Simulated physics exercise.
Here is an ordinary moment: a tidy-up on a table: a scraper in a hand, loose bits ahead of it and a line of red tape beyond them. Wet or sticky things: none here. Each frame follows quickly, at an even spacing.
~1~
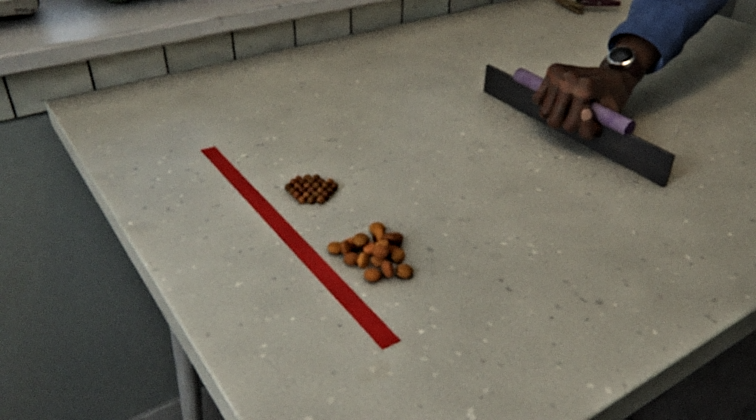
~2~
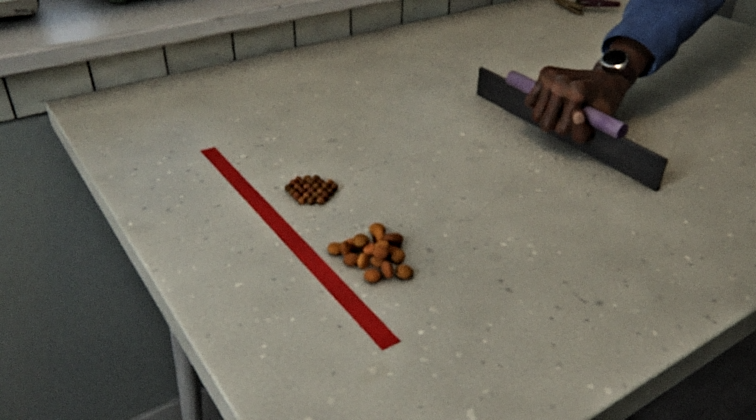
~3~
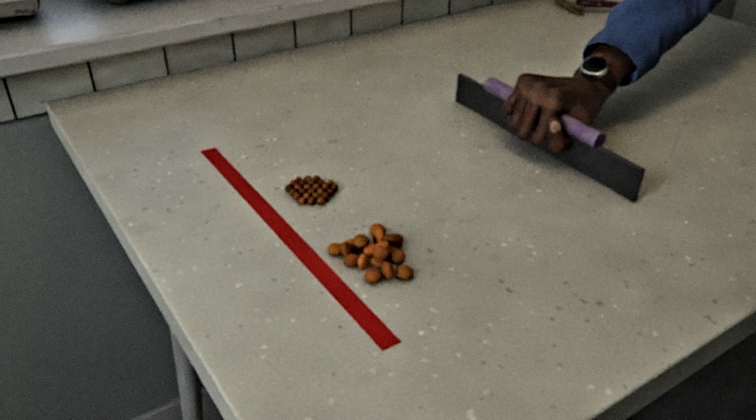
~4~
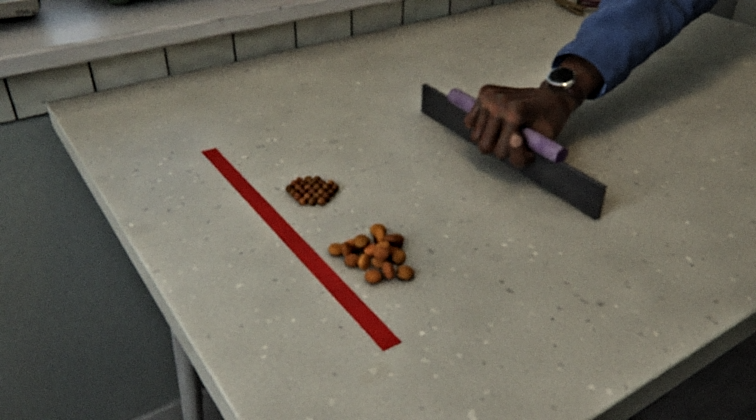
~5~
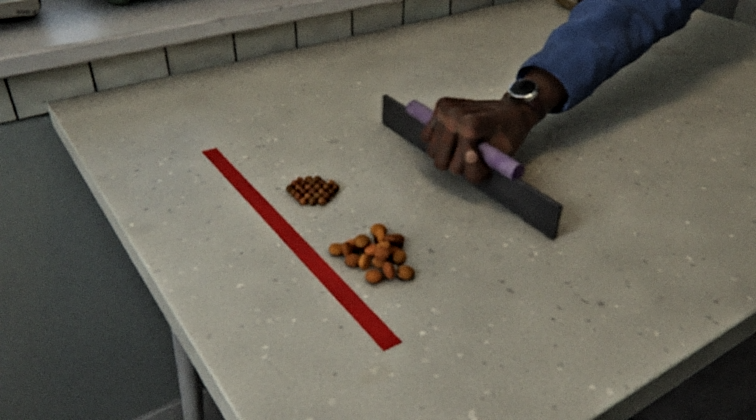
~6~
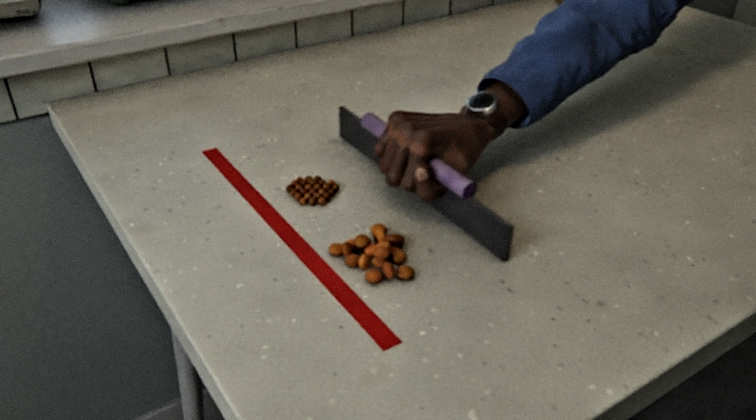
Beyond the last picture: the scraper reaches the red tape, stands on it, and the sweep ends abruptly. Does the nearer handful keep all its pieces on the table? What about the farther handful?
In order: Nearer handful: Spillage. Farther handful: Spillage.
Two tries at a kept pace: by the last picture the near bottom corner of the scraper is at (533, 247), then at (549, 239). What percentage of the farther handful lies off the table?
Try one: 100 %. Try two: 100 %.
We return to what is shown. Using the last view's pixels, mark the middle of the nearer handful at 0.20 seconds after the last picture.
Near (261, 306).
Then, 0.09 s after the last picture, scraper still moving, near (334, 185); nearer handful all on the table, its front near (321, 256); farther handful all on the table, its front near (269, 191).
Then, 0.20 s after the last picture, scraper stopped at the red tape; nearer handful all on the table, its front near (224, 326); farther handful all on the table, its front near (163, 185).
Then, 0.48 s after the last picture, scraper stopped at the red tape; nearer handful about half over the edge; farther handful all over the edge.
At rest, scraper stopped at the red tape; nearer handful about half over the edge; farther handful all over the edge.
